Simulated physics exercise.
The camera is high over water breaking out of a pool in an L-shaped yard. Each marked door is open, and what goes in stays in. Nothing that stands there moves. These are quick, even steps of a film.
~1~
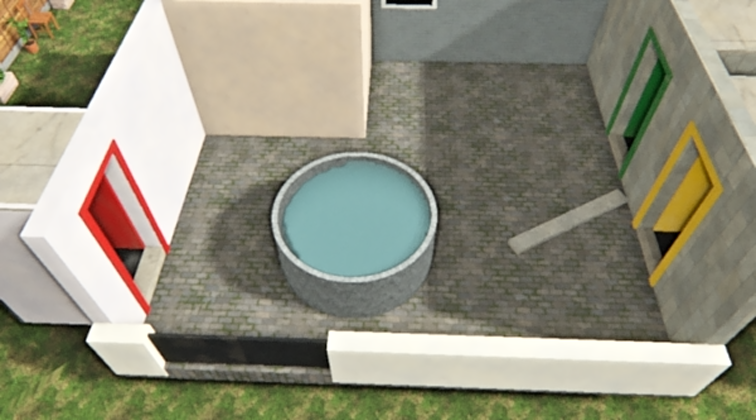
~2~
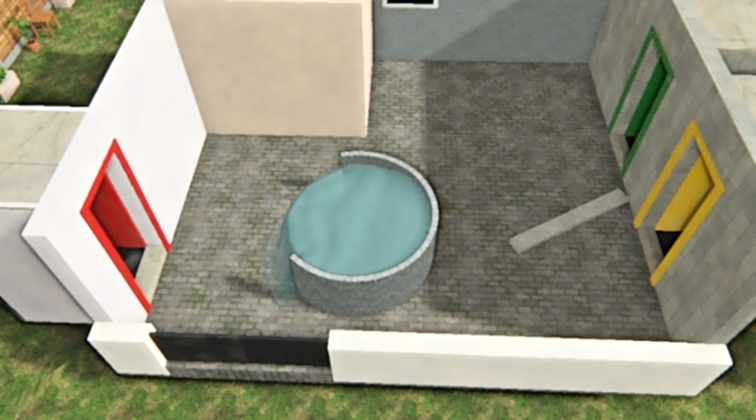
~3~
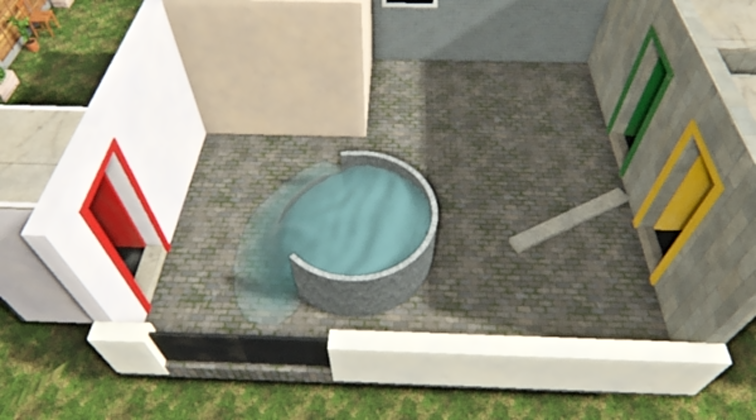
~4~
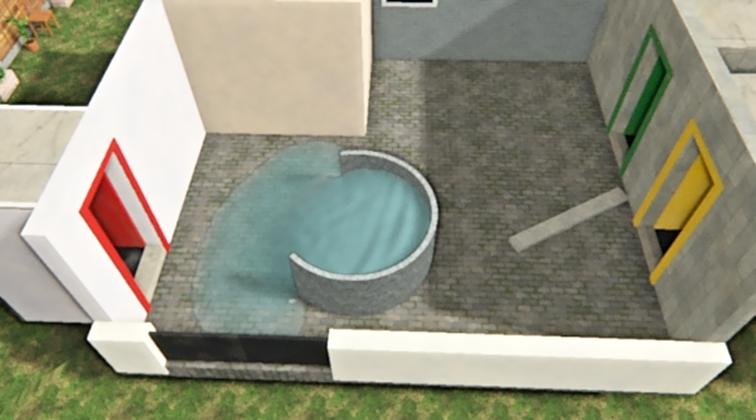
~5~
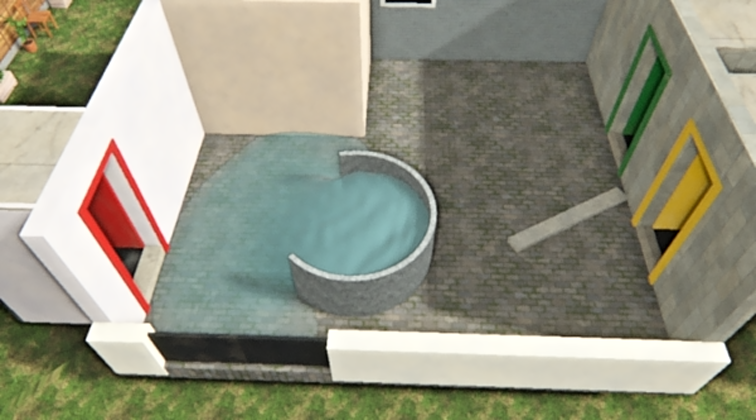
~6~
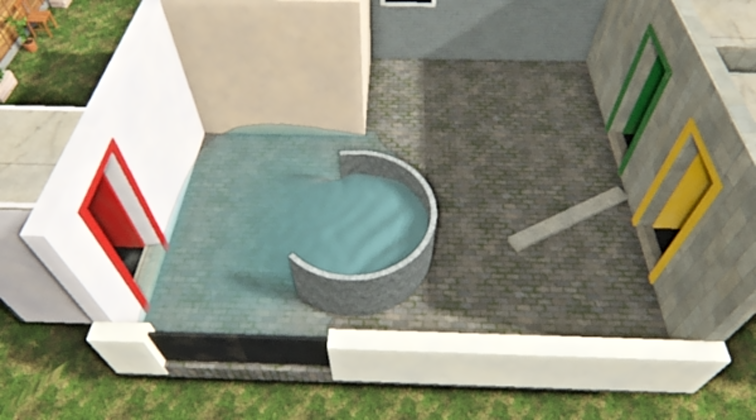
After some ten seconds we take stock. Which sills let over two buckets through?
One by one: The green door takes more than that; the red door takes more than that; the yellow door takes more than that.
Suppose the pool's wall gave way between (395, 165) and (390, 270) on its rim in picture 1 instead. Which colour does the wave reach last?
I say the red door.
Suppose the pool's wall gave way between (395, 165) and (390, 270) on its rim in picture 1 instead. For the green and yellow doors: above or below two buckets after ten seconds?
In short: The green door passes that mark; the yellow door is over.
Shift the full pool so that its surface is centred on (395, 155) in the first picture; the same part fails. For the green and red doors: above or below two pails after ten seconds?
Then: The green one is under; the red one goes over.
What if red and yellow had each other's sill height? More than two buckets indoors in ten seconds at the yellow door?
In short: Yellow door keeps below it.
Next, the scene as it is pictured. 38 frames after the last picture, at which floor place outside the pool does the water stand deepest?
Near (672, 365).
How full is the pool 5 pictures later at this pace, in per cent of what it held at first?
About 38 per cent.
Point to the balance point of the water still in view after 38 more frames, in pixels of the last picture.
At about (371, 223).
A moment on, water covers 30 % of the floor; the green door not reached, the red door over two buckets in, the yellow door not reached.
Next, water covers 30 % of the floor; the green door not reached, the red door far over two buckets in, the yellow door not reached.
Then, water covers 50 % of the floor; the green door not reached, the red door far over two buckets in, the yellow door not reached.
Later, water covers 90 % of the floor; the green door over two buckets in, the red door far over two buckets in, the yellow door under two buckets in.
In the end, water covers 95 % of the floor; the green door far over two buckets in, the red door far over two buckets in, the yellow door far over two buckets in.
